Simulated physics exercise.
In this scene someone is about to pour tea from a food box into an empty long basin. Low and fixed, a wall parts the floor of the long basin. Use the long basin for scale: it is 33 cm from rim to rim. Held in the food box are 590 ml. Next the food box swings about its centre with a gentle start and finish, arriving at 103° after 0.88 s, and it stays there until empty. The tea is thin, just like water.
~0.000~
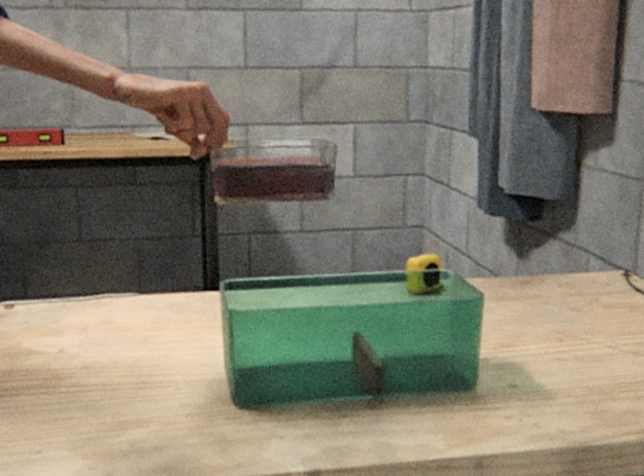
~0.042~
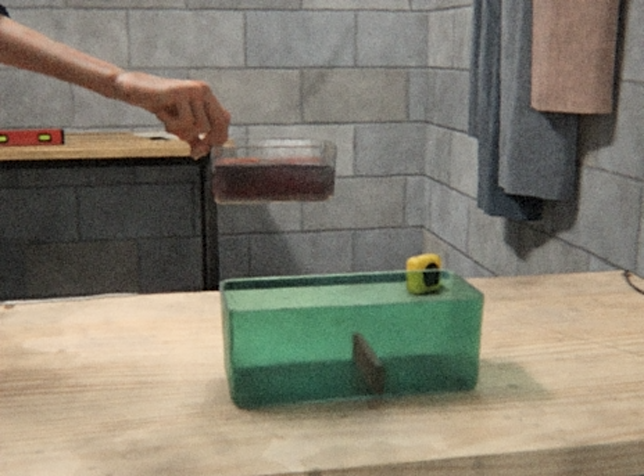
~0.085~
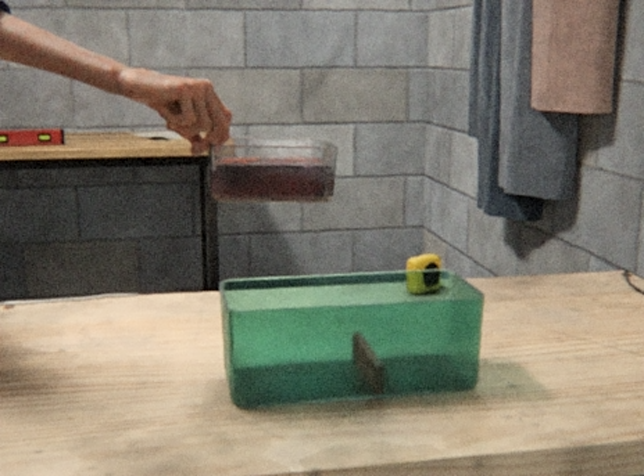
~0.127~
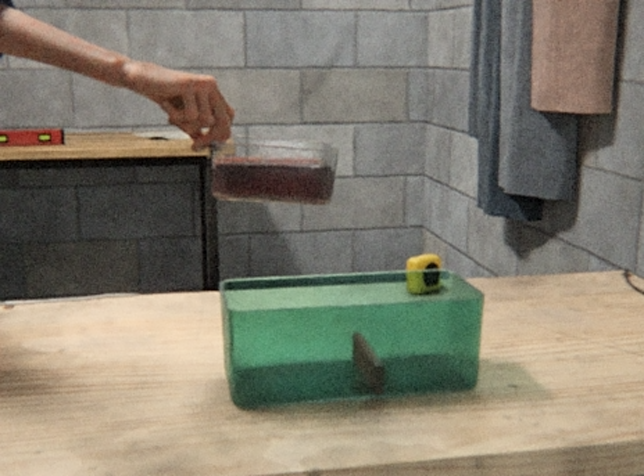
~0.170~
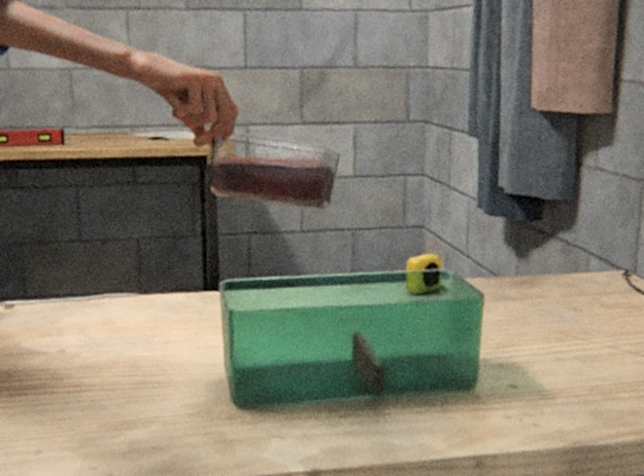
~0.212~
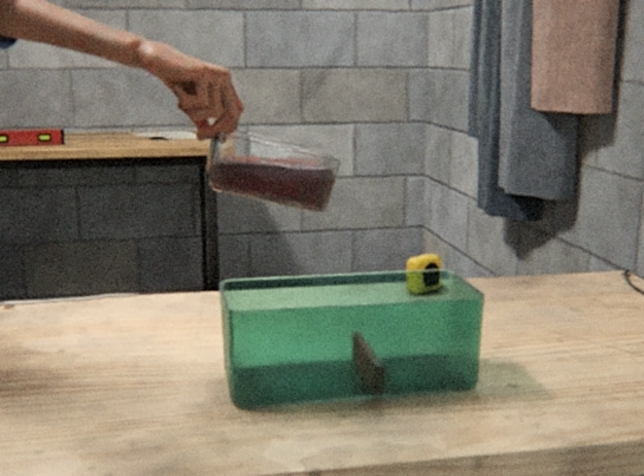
A hand held a clear box of dark reddish liquid above a green basin on a wooden table, keeping it nearly level at first, then gradually tilted its right end downward.
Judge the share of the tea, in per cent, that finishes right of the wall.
57 percent, roughly.
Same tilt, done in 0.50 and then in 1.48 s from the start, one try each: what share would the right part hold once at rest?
45 per cent first, 60 per cent second.
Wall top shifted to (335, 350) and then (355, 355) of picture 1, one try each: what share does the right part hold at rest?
75 in a hundred, followed by 70 in a hundred.
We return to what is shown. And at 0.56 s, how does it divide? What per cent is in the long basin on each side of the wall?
I'd say about 2 left and about 8 right.
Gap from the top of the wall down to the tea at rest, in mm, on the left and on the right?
The left comes to roughly 30 mm and the right to roughly 22 mm.
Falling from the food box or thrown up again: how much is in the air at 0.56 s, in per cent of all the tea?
Some 50 per cent.
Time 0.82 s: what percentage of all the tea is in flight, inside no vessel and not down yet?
Close to 8 in every hundred parts.
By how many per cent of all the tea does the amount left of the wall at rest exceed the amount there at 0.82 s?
About 18 percent.
Then, 0.56 s in, the tilt is 73° and 40 per cent is still to pour, 2 is left of the wall and 8 right of it.
Then, 0.82 s in, the tilt is 102° and 9 per cent is still to pour, 24 is left of the wall and 58 right of it.
Then, 1.09 s in, the tilt is 103° and 1 per cent is still to pour, 40 is left of the wall and 56 right of it.
Then, 1.38 s in, the tilt is 103° and 0 per cent is still to pour, 42 is left of the wall and 57 right of it.
Finally, 42 per cent lies left of the wall, 57 right of it and 2 outside.
